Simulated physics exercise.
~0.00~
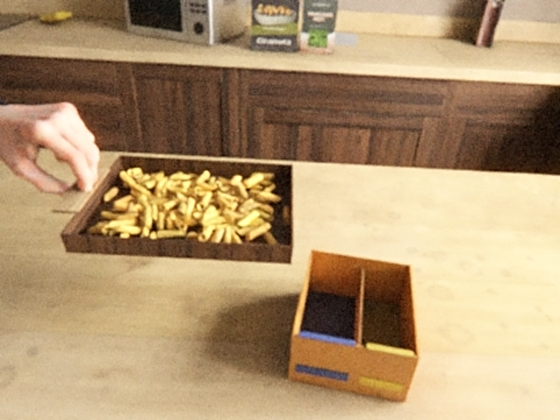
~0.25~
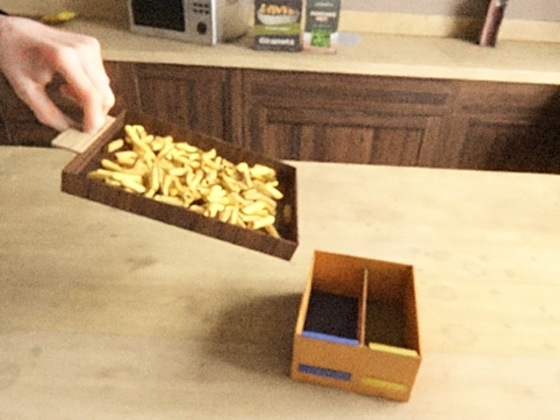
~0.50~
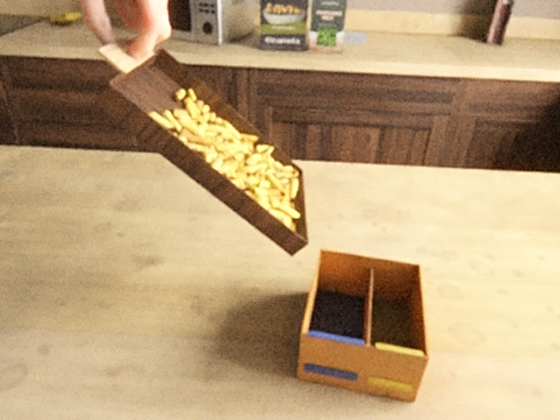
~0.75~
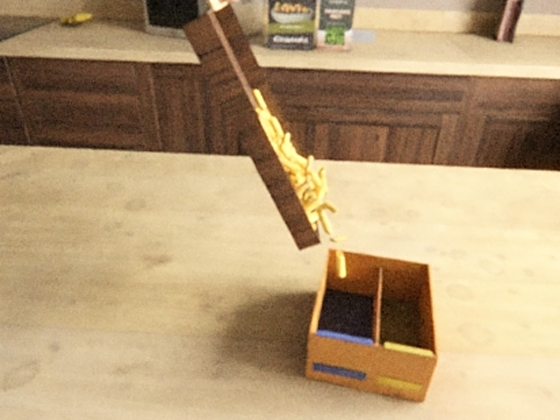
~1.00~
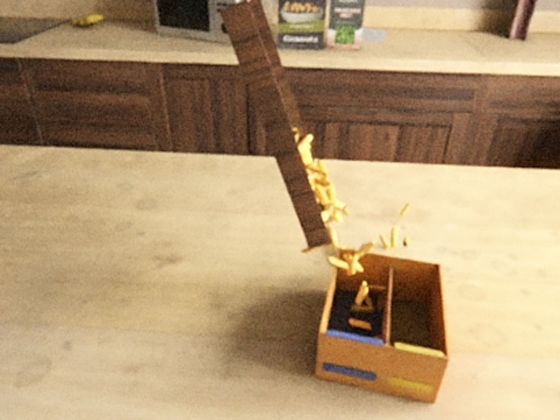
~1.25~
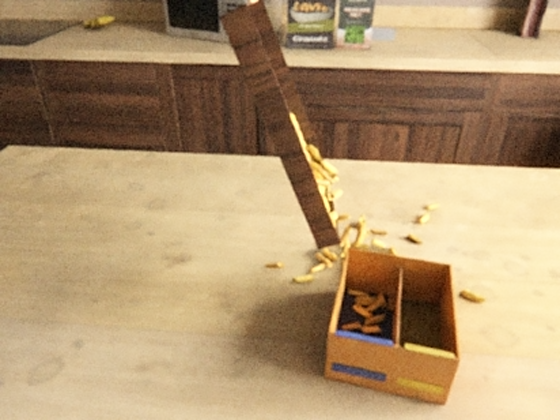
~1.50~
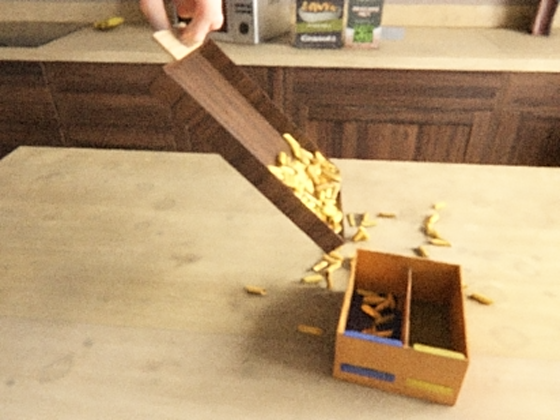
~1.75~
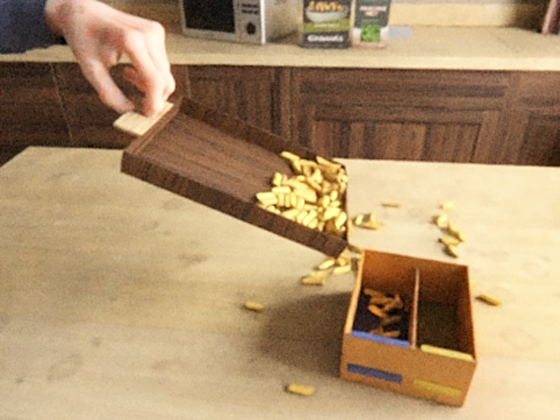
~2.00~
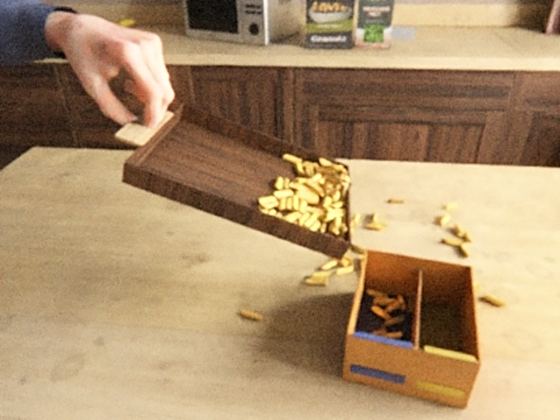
Kitchen table with a hand tipping pasta from a wooden tray, some landing in the blue section, others scattering, most staying aboard.
